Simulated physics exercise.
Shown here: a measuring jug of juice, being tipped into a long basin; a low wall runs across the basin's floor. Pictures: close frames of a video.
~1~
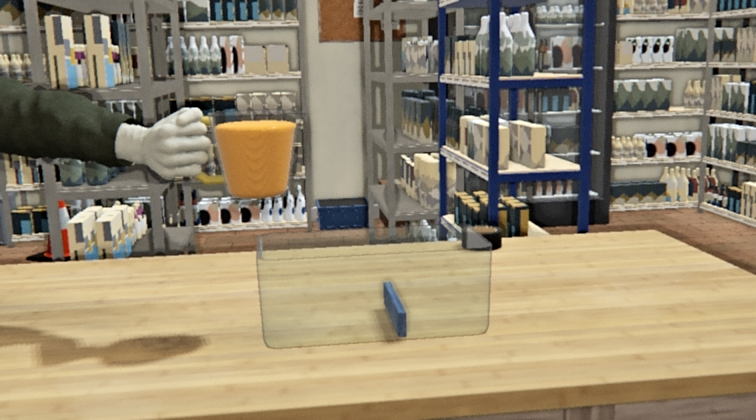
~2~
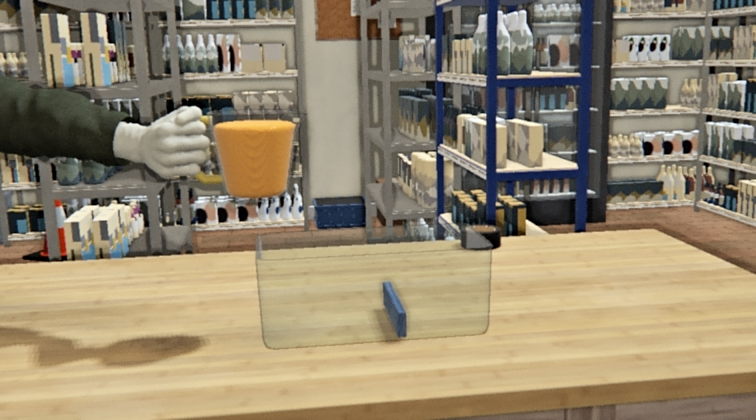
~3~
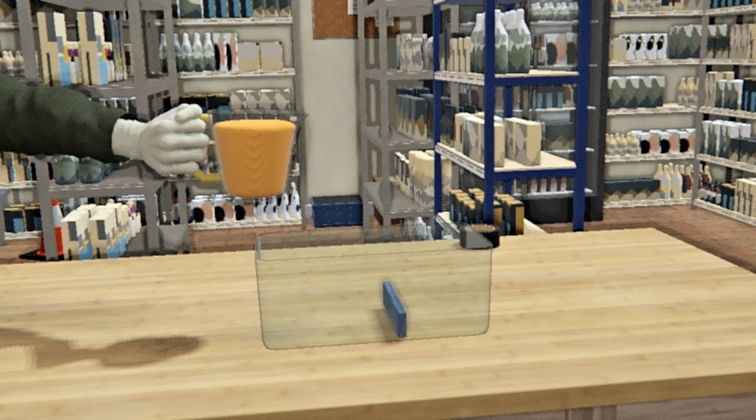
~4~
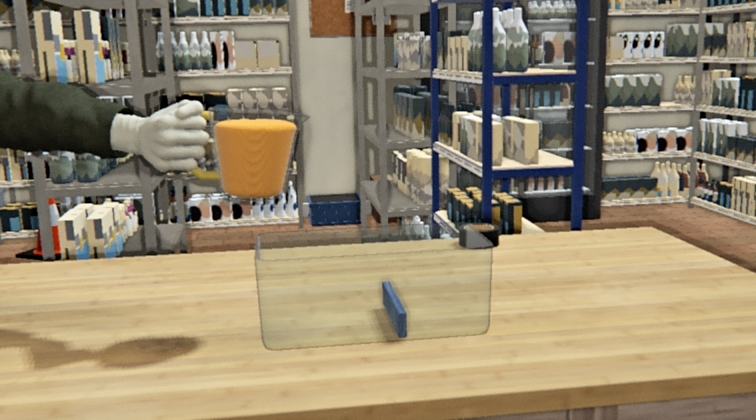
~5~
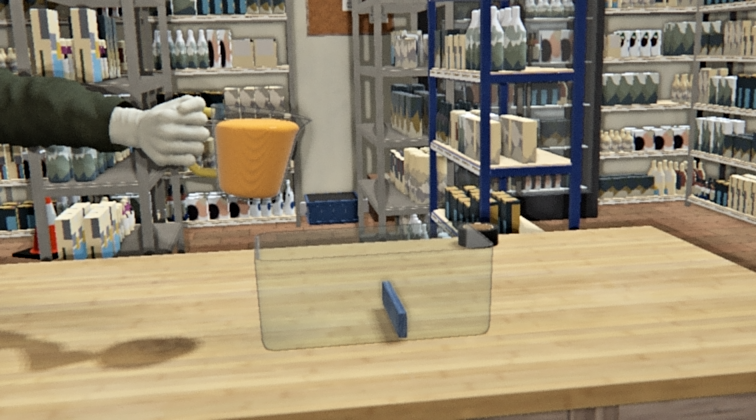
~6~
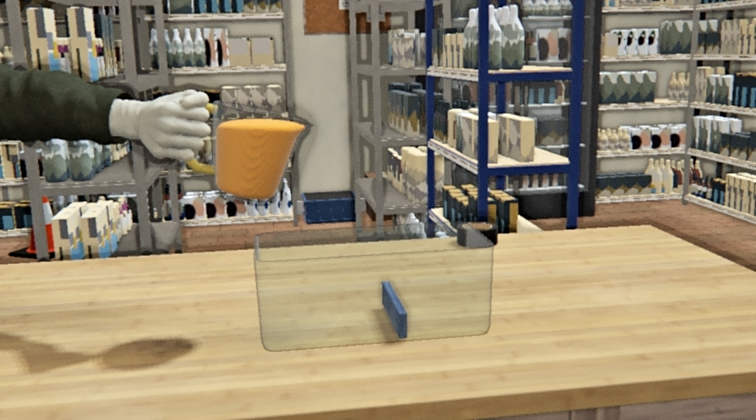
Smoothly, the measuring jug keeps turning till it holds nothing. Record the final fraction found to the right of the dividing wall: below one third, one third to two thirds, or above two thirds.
Low band.
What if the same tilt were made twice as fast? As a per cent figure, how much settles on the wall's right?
Roughly 10 in a hundred.
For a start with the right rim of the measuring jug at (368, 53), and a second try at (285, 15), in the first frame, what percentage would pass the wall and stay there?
First try: Near 80 percent; second try: Near 10 percent.
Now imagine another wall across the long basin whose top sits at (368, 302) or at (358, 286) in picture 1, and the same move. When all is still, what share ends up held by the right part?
About 40 % for the first and about 50 % for the second.
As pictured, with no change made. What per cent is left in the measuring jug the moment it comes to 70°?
Roughly 65 %.
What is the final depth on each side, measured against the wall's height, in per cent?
Left 60 per cent, right 10.
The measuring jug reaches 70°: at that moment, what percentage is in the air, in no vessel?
I'd put it near 20 per cent.
A moment on, the measuring jug is tipped part way and 67 per cent is still to pour, 12 is left of the wall and 0 right of it.
Next, the measuring jug is tipped right over and 12 per cent is still to pour, 73 is left of the wall and 1 right of it.
Then the measuring jug is tipped right over and 0 per cent is still to pour, 91 is left of the wall and 6 right of it.
Later the measuring jug is tipped right over and 0 per cent is still to pour, 91 is left of the wall and 7 right of it.
At rest 91 per cent lies left of the wall, 7 right of it and 2 outside.
